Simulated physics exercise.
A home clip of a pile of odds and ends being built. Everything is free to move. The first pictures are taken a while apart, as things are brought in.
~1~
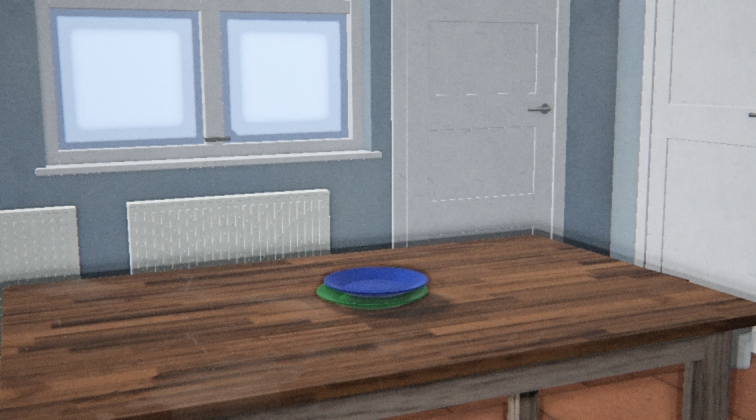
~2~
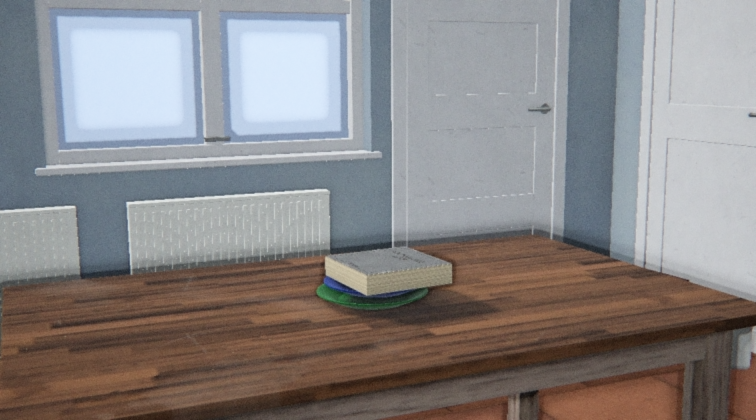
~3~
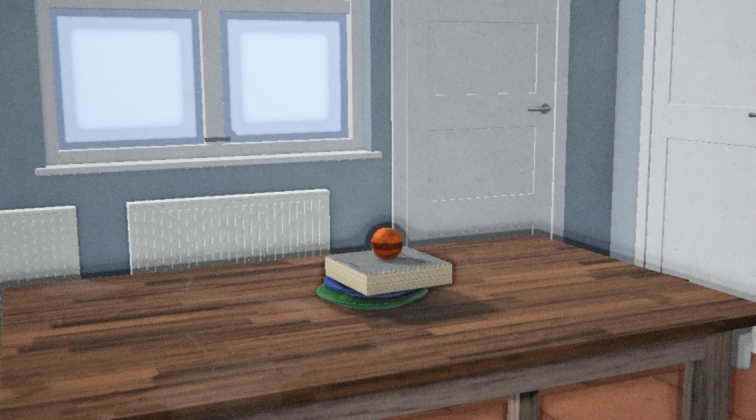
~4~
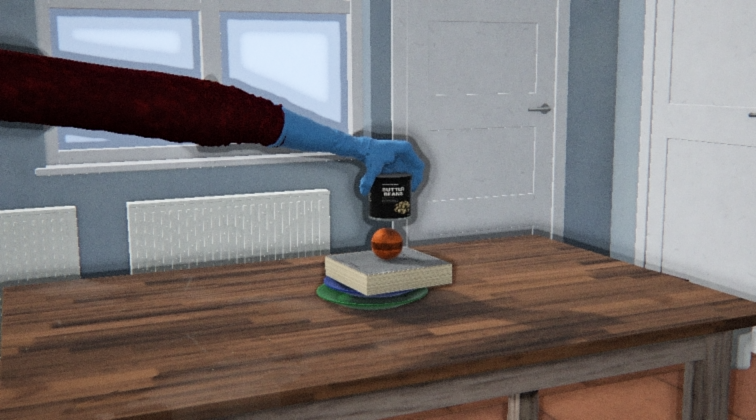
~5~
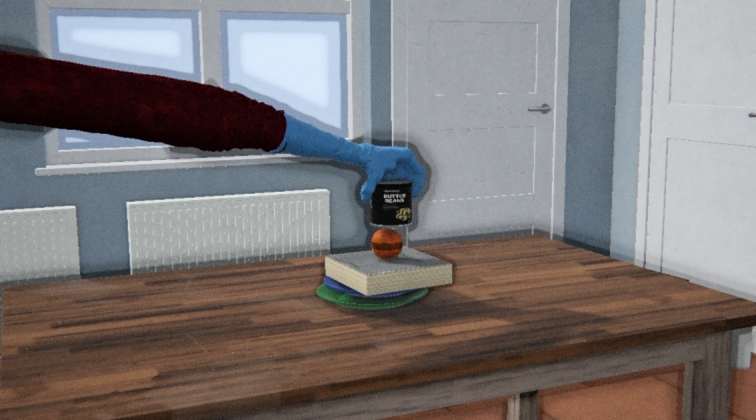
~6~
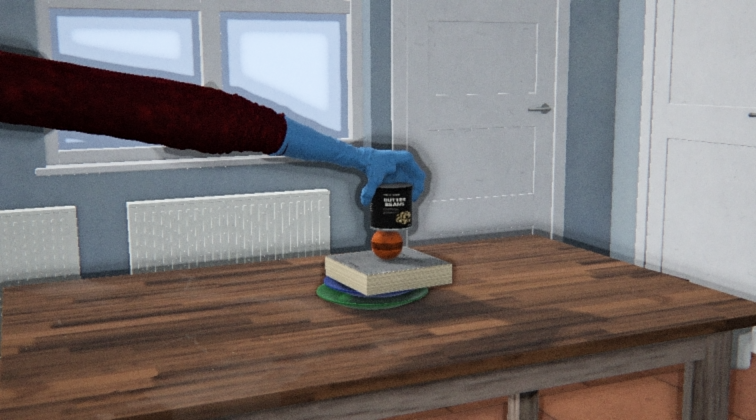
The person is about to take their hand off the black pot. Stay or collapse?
As it turns out, it loses its balance.
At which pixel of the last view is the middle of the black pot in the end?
At about (488, 269).
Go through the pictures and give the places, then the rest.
In the first picture, the last thing is not in view yet.
In the second picture, the last thing is not in view yet; grey book (387, 270).
In the third picture, the last thing is not in view yet.
In the fourth picture, still above its spot; black pot (390, 196); grey book (387, 270).
In the fifth picture, still above its spot; black pot (391, 203).
In the sixth picture, in place under the hand; black pot (391, 206); grey book (387, 270).
Then, 0.40 s on from there, black pot now fallen; orange ball shifted a little.
Then, 0.60 s on from there, orange ball shifted a little.
In the end, fallen, black pot; the other 4 unmoved. At the end, from the last picture's camera, black pot near (487, 270). The pile comes apart.
